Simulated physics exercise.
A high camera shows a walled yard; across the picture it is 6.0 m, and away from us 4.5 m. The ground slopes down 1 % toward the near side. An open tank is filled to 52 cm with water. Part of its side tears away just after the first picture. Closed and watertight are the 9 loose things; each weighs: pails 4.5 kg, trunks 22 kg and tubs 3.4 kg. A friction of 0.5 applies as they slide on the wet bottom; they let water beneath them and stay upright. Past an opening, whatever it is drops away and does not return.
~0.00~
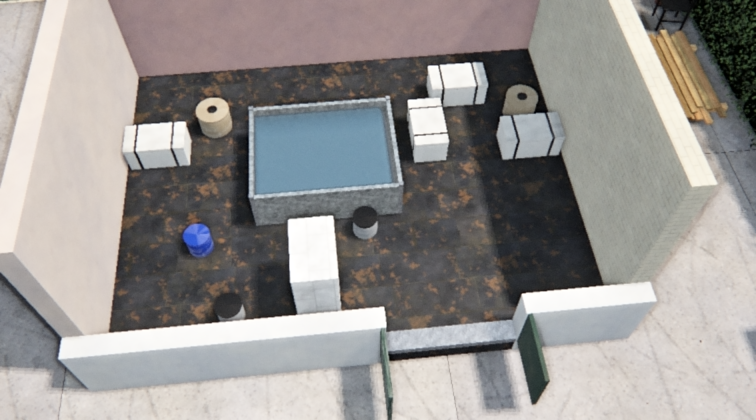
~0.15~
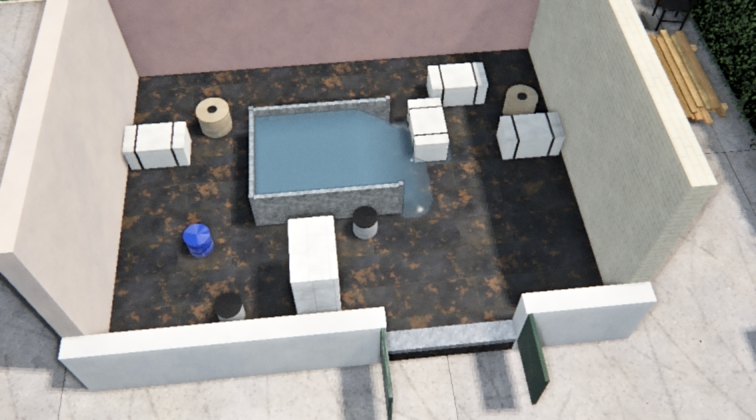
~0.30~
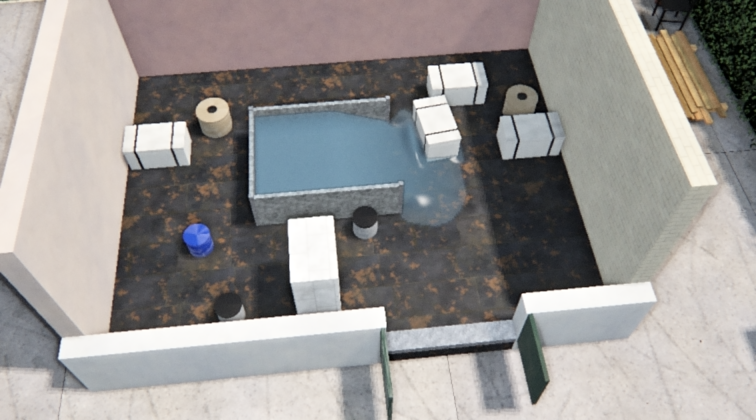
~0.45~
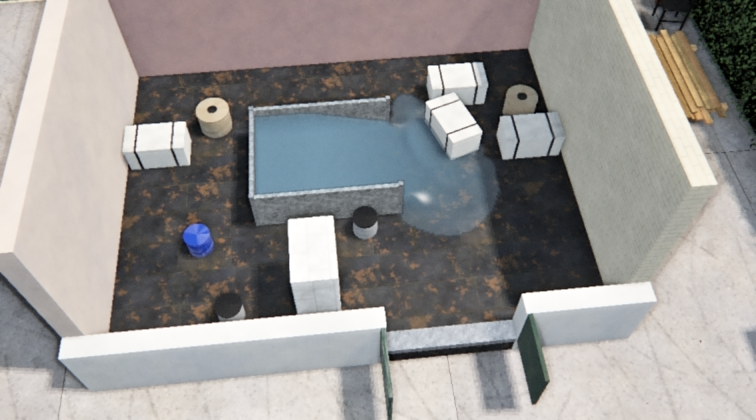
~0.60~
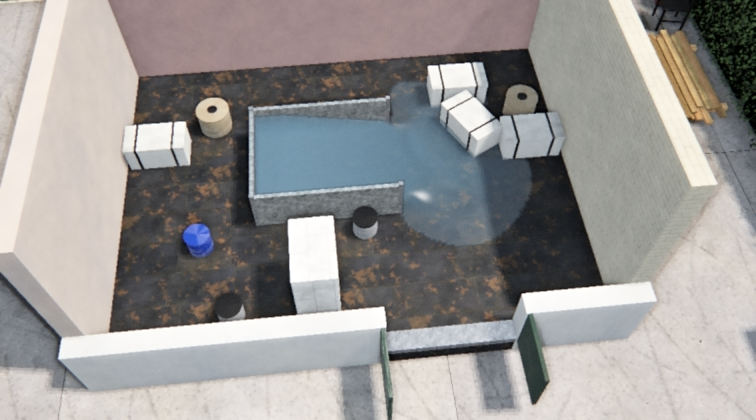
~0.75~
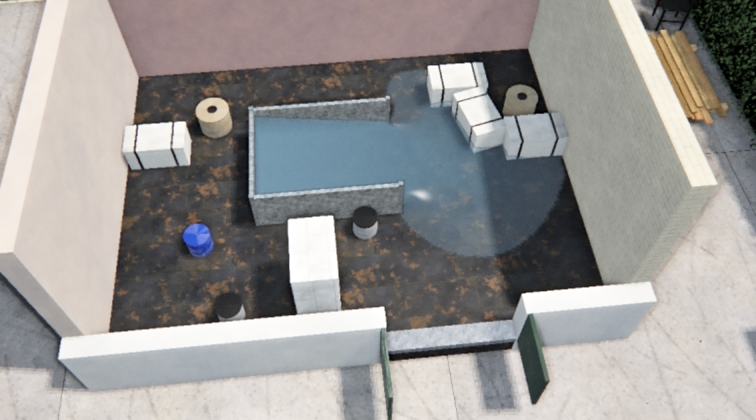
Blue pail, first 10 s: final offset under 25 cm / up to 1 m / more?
I think it's going to hold steady.
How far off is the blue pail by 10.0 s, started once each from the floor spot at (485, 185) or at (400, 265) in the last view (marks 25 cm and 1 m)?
At the first spot it winds up far off; at the second it winds up far off.
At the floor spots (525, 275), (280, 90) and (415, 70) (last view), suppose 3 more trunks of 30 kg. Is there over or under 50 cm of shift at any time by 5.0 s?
Answers, first to last: Exceeding, not exceeding, exceeding.
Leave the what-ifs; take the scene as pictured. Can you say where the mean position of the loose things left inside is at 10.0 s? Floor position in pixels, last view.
Mean position: Approximately (283, 177).
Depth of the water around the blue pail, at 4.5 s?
About 0 cm.
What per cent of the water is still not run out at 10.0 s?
Roughly 78 percent.
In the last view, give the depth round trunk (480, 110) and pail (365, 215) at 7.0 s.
About 4 and 5 cm.
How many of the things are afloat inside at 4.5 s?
At that moment 3.
After 2.0 s the blue pail is near (196, 235), 0.0 m from its start, aground; 0 of 9 are out; 3 afloat.
After 4.5 s the blue pail is near (196, 235), 0.0 m from its start, aground; 0 of 9 are out; 3 afloat.
After 7.0 s the blue pail is near (196, 235), 0.0 m from its start, aground; 0 of 9 are out; 3 afloat.
After 10.0 s the blue pail is near (196, 235), 0.0 m from its start, aground; 0 of 9 are out; 2 afloat.
